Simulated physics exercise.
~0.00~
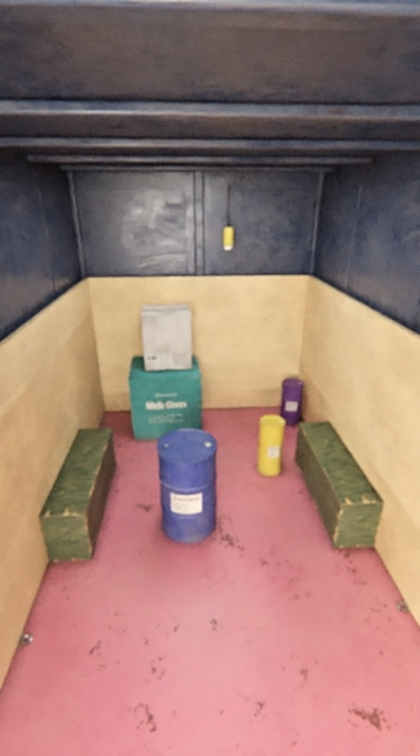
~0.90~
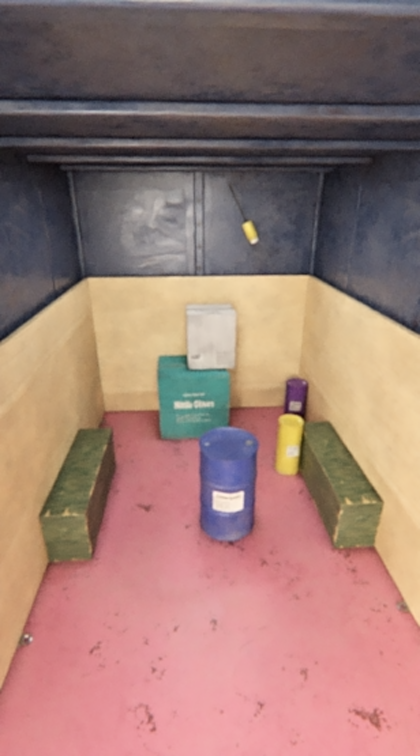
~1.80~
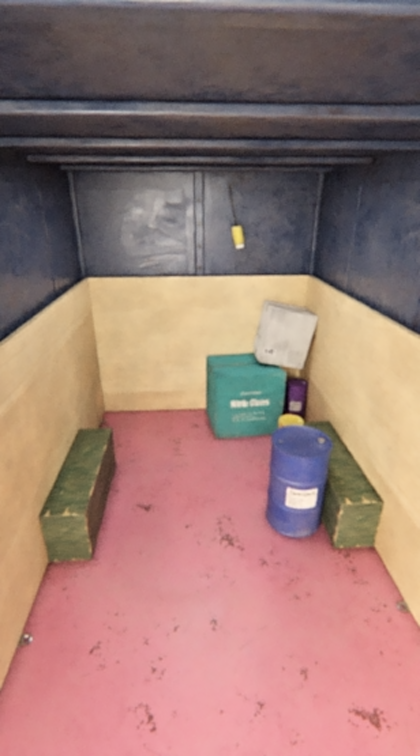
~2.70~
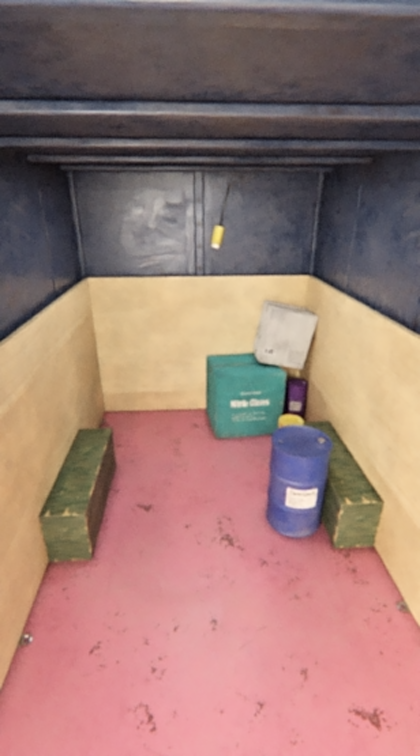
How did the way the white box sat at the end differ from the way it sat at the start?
At the start the white box sat upright on top of the turquoise box, but by the end it was leaning at a tilt.
A blue drum and a turquoise box with a white box on top slid to the right across a van's pink floor as a yellow lamp swung overhead, and they stopped near the right wall with the white box leaning.
